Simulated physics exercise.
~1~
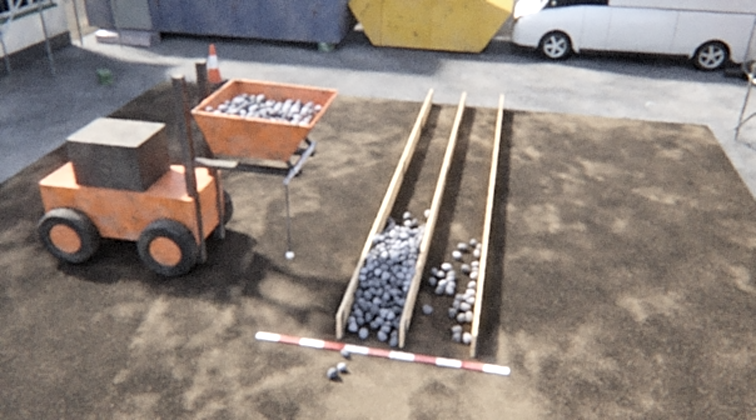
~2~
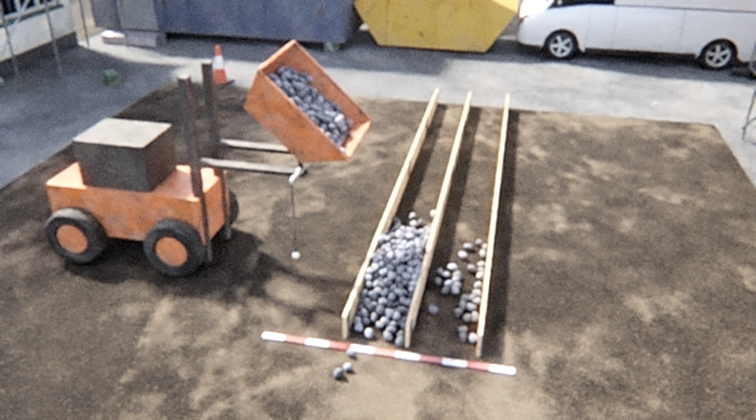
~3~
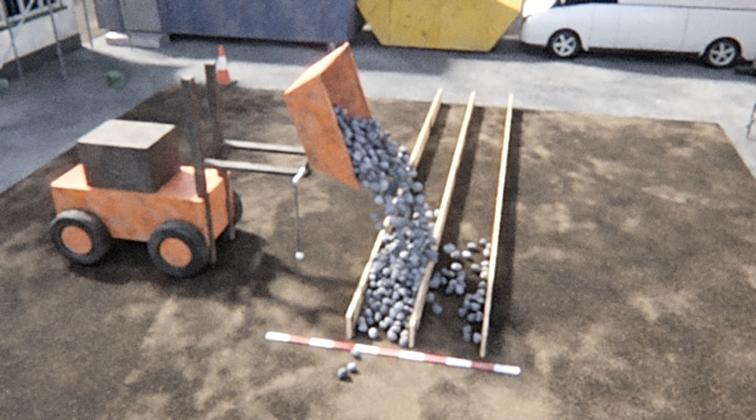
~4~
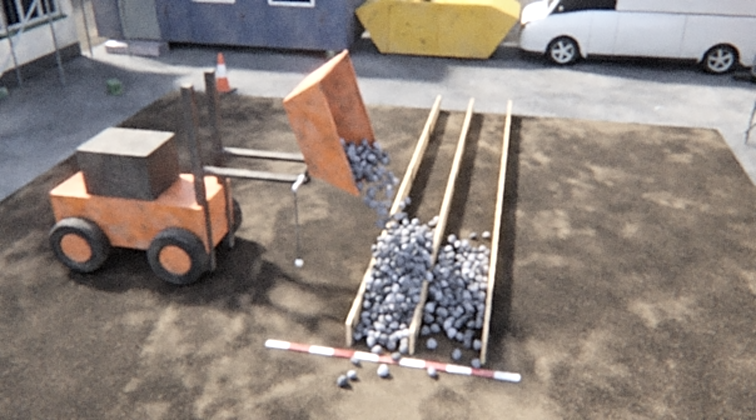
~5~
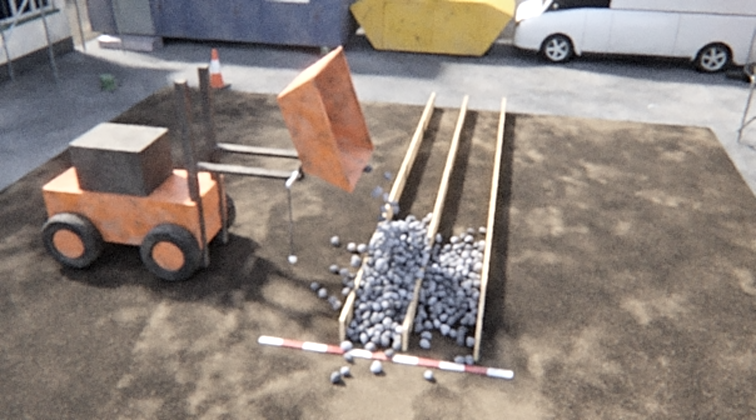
An orange forklift tipped its raised skip to the right and poured grey cobbles onto the pile already lying between three long boards, filling much of the near bay and spilling into the far one, until the skip hung empty, with a few stones scattered outside.
